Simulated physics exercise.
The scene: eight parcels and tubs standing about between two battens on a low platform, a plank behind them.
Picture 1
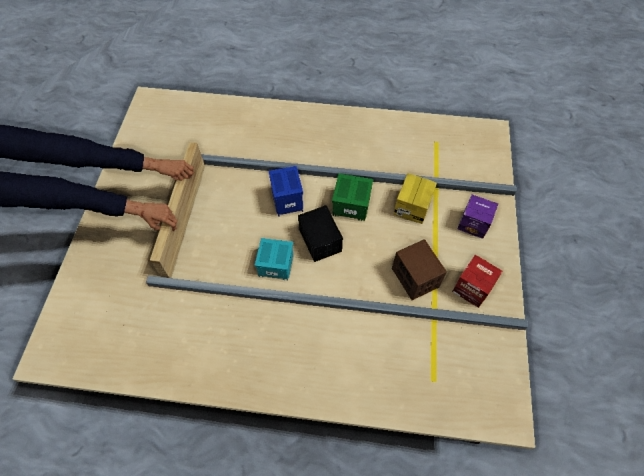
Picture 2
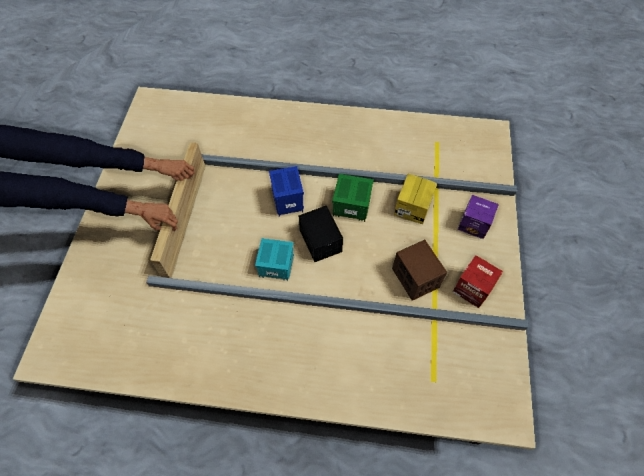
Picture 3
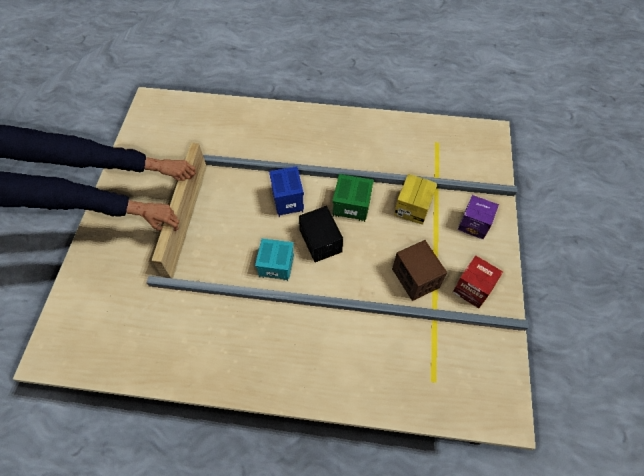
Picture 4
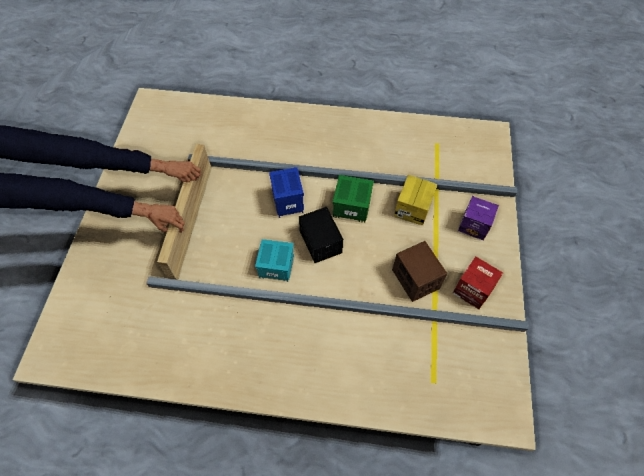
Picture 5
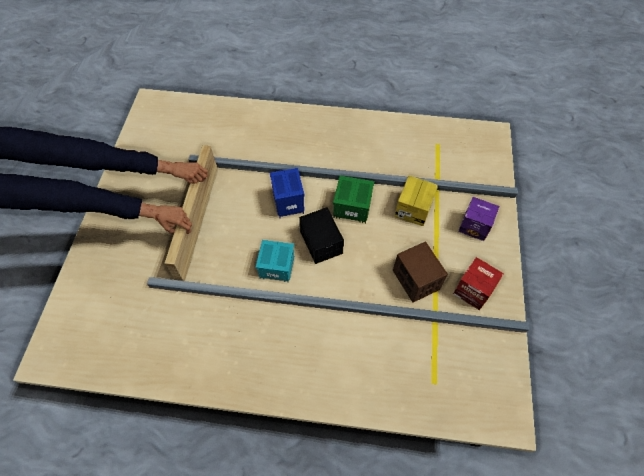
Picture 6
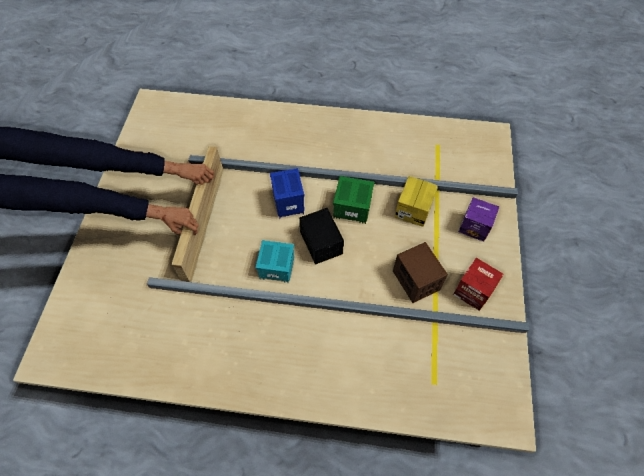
Two dark-sleeved arms reach in from the left and slide a wooden plank slowly a short way rightward between two grey battens on a pale low platform, seen from above at an angle. Ahead of it stand blue, green, yellow and purple boxes, with black, turquoise, brown and red ones nearer, a yellow tape line crossing the right side. The boxes keep their places, untouched, and the view barely shifts.
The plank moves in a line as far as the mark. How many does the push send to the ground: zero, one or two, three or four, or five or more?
The number that fall off is one or two.
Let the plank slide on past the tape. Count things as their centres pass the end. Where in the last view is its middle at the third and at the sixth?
First at (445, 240), next at (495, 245).
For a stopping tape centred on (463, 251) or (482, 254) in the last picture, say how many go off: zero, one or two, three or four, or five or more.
Taking them in turn, three or four; five or more.
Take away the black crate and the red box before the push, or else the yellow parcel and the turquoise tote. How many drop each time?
First 1, then 0.
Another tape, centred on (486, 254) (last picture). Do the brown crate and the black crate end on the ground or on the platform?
The brown crate tumbles off; the black crate stays on.
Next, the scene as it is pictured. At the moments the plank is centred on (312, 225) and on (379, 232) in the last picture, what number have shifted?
4 and 7.
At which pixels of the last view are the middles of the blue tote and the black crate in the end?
About (455, 213), and the other about (465, 253).
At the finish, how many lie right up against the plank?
3 of them.
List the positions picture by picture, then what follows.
In the first picture, purple box (477, 217); red box (477, 282); brown crate (418, 270); plank (180, 208); tape (435, 246).
In the second picture, red box (477, 282); yellow parcel (415, 199).
In the third picture, brown crate (419, 271); green tote (353, 198).
In the fourth picture, purple box (478, 218); turquoise tote (276, 261).
In the fifth picture, red box (478, 284); plank (194, 211).
In the sixth picture, purple box (479, 220); red box (478, 285); brown crate (419, 273); plank (200, 212); tape (436, 248).
Soon after, none off yet; purple box at rest near (479, 220); red box at rest near (478, 285); brown crate at rest near (419, 273).
Then, none off yet; purple box moved about its own width near (507, 223); red box moved a little near (483, 284); brown crate moved about its own width near (445, 287).
By the end, the number that fall off is one or two; fallen, purple box.
